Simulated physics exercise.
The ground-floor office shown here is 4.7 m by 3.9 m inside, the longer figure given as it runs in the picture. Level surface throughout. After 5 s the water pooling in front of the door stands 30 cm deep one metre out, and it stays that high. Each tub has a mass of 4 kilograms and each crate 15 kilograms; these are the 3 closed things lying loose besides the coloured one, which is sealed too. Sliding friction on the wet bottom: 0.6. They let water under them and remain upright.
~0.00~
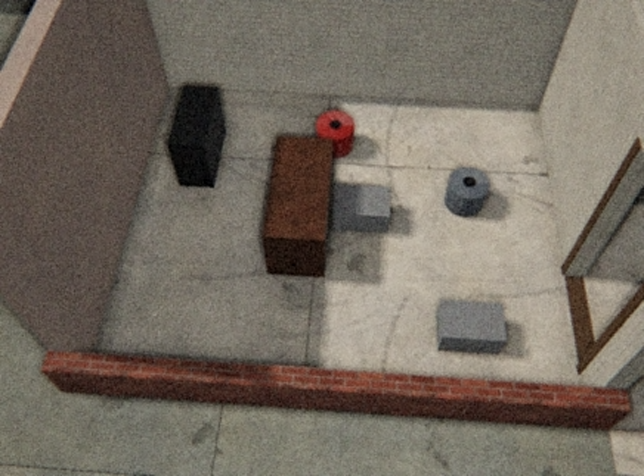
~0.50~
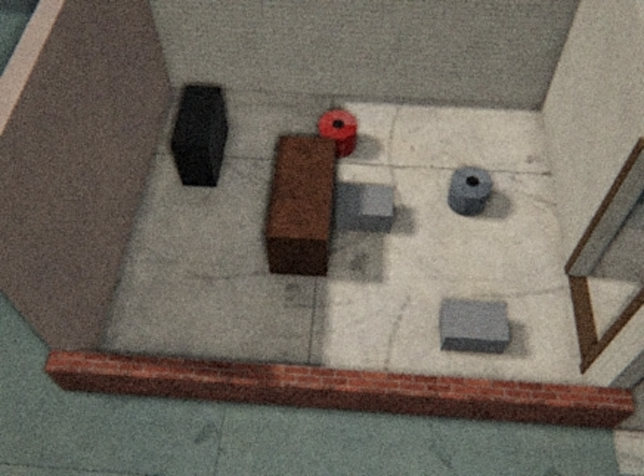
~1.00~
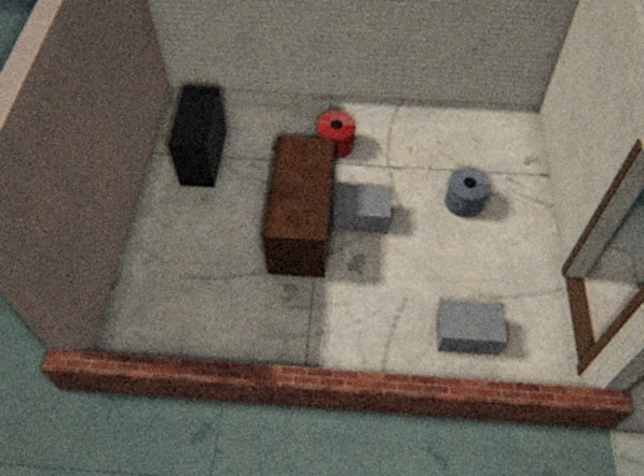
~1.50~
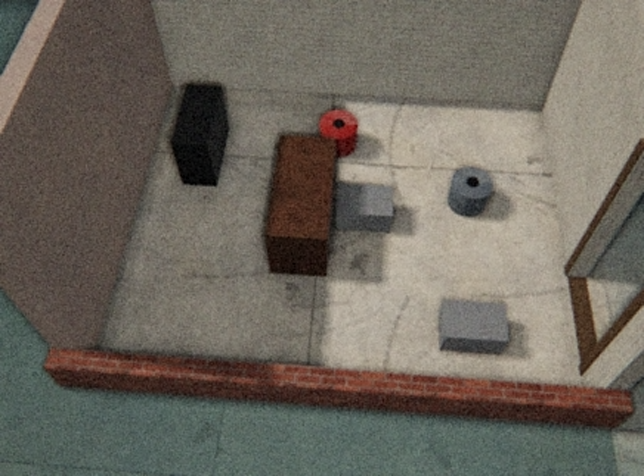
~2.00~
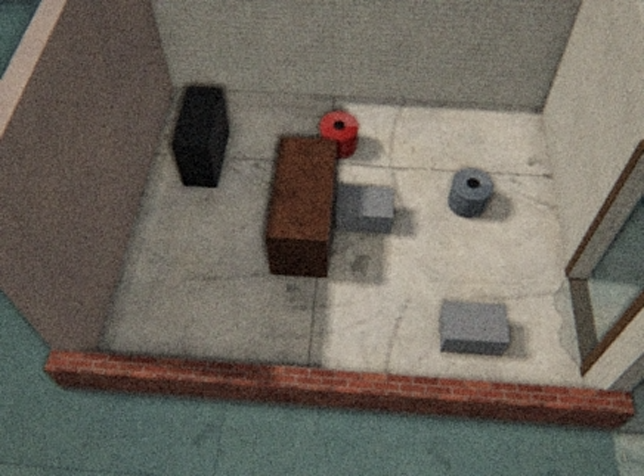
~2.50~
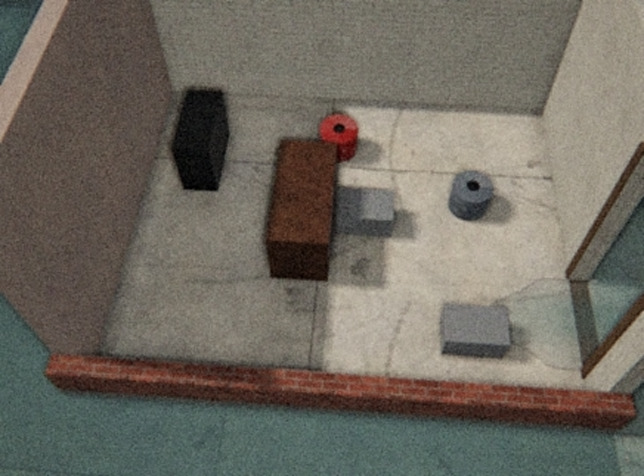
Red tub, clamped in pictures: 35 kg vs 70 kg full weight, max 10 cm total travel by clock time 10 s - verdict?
The lesser amount keeps it steady.
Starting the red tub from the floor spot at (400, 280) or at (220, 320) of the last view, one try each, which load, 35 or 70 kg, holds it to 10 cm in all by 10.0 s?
In that order: Both loads work; both loads work.
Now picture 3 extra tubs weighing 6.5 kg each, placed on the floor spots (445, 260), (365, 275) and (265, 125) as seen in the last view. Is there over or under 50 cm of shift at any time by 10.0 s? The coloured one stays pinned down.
In that order: Past it, more, less.
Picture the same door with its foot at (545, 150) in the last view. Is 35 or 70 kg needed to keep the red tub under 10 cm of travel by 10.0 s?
Moved there, the light choice works.
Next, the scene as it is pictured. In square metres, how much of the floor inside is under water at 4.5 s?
Roughly 5.5 m2.
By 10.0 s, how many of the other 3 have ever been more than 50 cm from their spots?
It works out to 3.
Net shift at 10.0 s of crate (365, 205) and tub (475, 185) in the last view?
Respectively 200 and 50 cm.
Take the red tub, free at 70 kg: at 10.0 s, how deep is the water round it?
Close to 5 cm deep.
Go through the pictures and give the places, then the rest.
The first picture shows the red tub at (336, 125) rests on the ground; water covers 0.0 m2; 0 of 4 have shifted.
The second picture shows the red tub at (338, 124) rests on the ground; 0.0 m2 under water; 0 of 4 have shifted.
The third picture shows the red tub at (336, 125), on the bottom; water covers 0.0 m2; 0 of 4 have shifted.
The fourth picture shows the red tub at (339, 124) rests on the ground; water covers 0.0 m2; 0 of 4 have shifted.
The fifth picture shows the red tub at (339, 126) rests on the ground; water covers 0.1 m2; 0 of 4 have shifted.
The sixth picture shows the red tub at (339, 129) rests on the ground; 0.5 m2 under water; 0 of 4 have shifted.
After 3.5 s the red tub would be 0 cm from its start with 35 kg and 0 cm from its start with 70 kg; 0 cm of water round it then.
After 4.5 s the red tub would be 0 cm from its start with 35 kg and 0 cm from its start with 70 kg; 0 cm of water round it then.
After 7.0 s the red tub would be 0 cm from its start with 35 kg and 0 cm from its start with 70 kg; 5 cm of water round it then.
After 10.0 s the red tub would be 0 cm from its start with 35 kg and 0 cm from its start with 70 kg; 5 cm of water round it then.
